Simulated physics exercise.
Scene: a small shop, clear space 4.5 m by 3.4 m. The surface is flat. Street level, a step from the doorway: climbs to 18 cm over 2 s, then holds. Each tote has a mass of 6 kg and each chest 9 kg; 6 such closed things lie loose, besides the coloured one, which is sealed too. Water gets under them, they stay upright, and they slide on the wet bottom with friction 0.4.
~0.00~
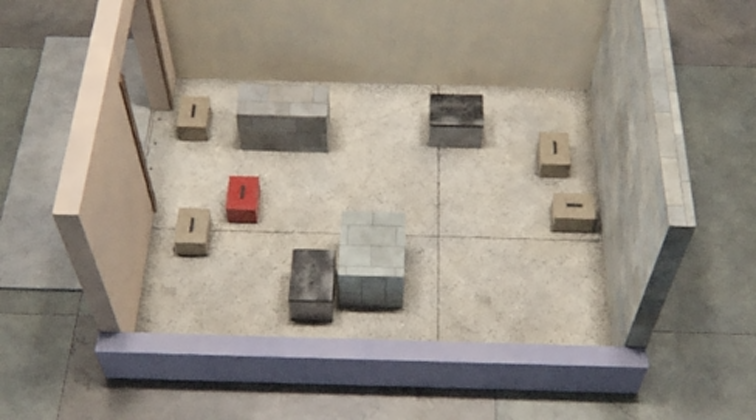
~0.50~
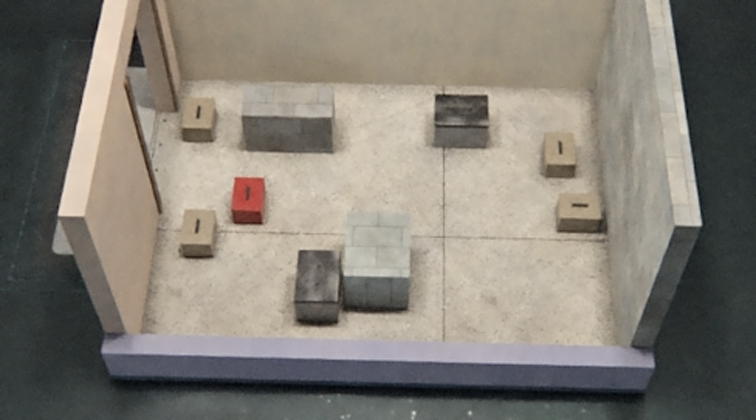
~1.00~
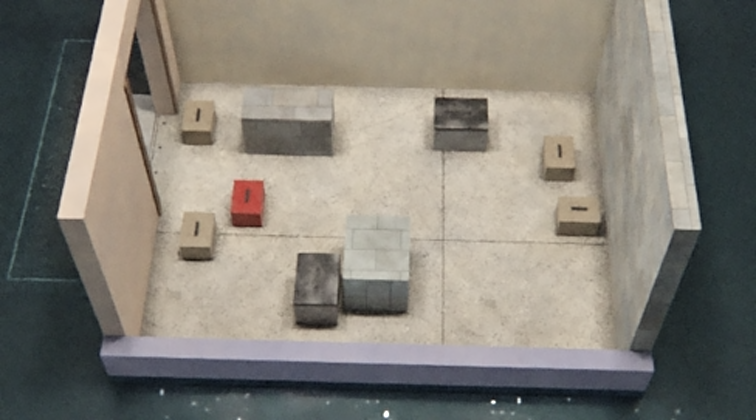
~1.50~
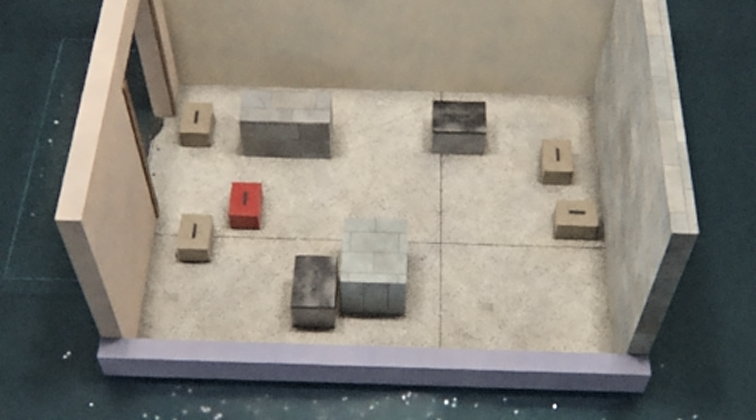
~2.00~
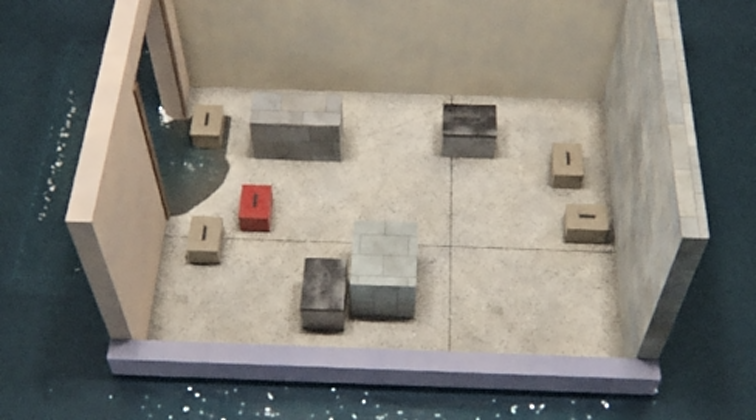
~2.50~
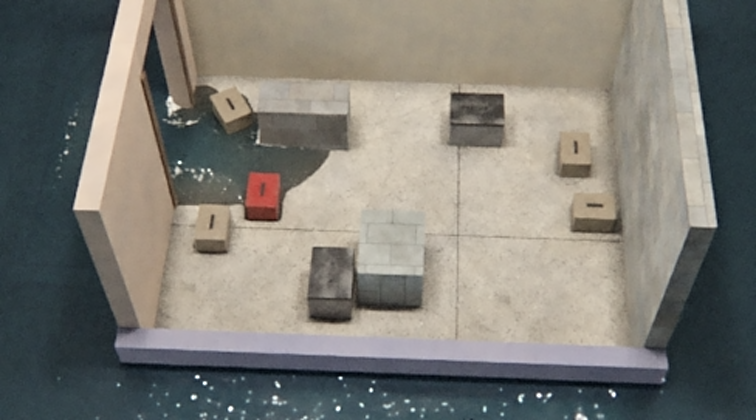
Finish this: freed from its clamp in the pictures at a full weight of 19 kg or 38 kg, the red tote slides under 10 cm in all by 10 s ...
Only at the heavier weight.
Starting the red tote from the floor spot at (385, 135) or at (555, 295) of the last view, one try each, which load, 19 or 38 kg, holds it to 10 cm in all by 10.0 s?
Taking them in turn, the lighter mass keeps it, and the lighter mass keeps it.
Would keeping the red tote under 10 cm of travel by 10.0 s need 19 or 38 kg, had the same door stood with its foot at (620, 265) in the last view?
So the light mass does it.
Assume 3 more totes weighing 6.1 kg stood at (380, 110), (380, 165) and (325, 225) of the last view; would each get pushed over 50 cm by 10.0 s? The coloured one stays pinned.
Listed in order, they go over the bar, over the bar, beneath the bar.
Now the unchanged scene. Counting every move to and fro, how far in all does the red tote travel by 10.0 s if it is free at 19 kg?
Roughly 60 cm.
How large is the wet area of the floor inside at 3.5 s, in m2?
4.5 m2.
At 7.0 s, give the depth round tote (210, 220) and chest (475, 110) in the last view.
8 and 4 cm.
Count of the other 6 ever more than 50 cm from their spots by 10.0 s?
4 in all.
After 3.5 s the red tote would be 11 cm from its start with 19 kg and 0 cm from its start with 38 kg; 8 cm of water round it then.
After 4.5 s the red tote would be 41 cm from its start with 19 kg and 0 cm from its start with 38 kg; 6 cm of water round it then.
After 7.0 s the red tote would be 45 cm from its start with 19 kg and 0 cm from its start with 38 kg; 8 cm of water round it then.
After 10.0 s the red tote would be 56 cm from its start with 19 kg and 0 cm from its start with 38 kg; 9 cm of water round it then.
